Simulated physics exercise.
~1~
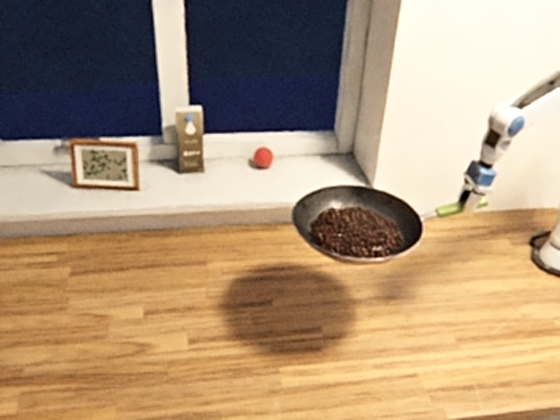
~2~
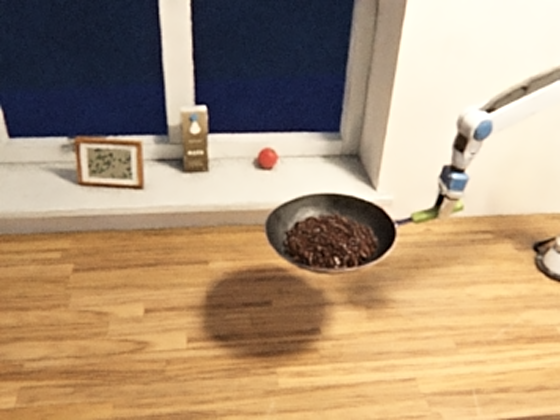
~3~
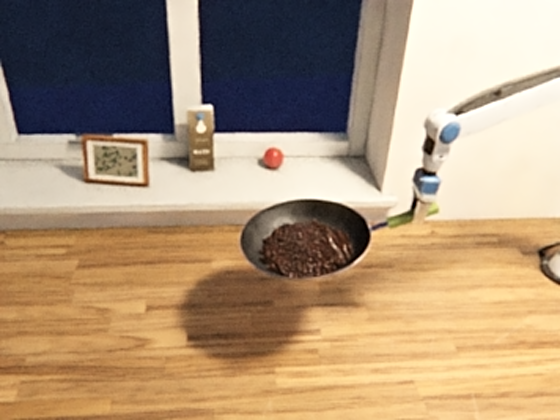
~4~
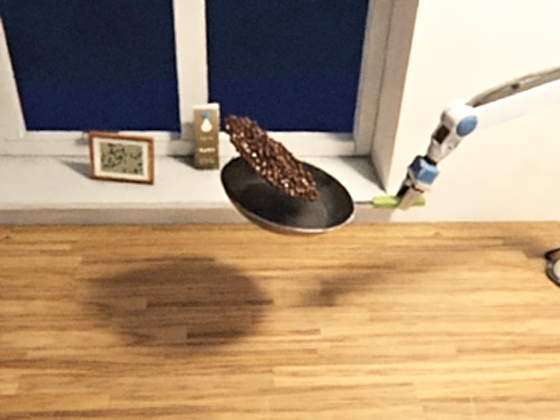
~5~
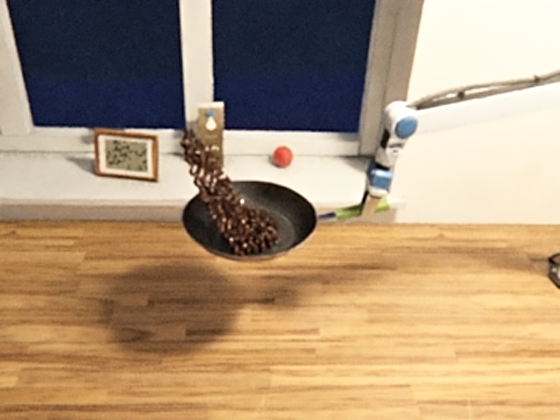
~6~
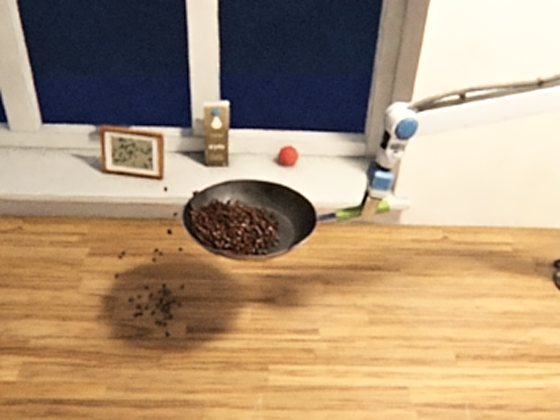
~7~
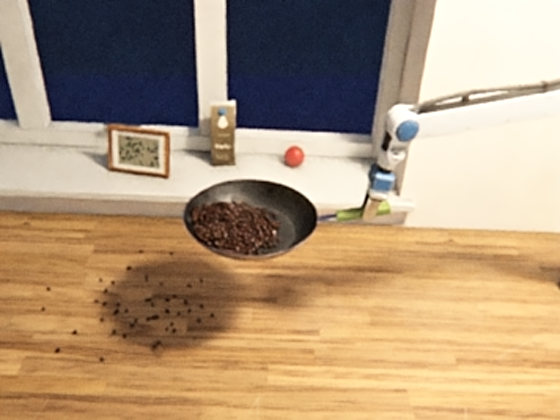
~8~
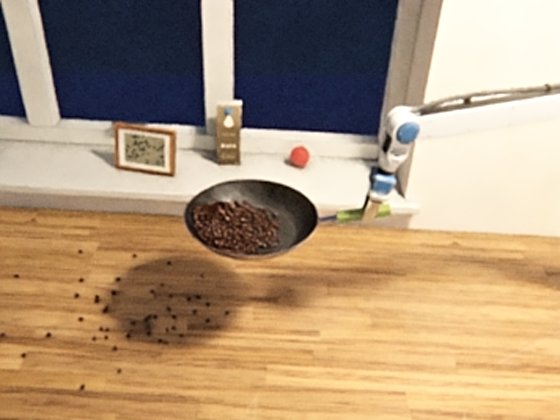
In this clip, a robot arm moves a frying pan of dark beans left above a wooden surface near a windowsill, then tilts it and tosses the beans upward; most land back in the pan, while some spill and scatter across the wood.
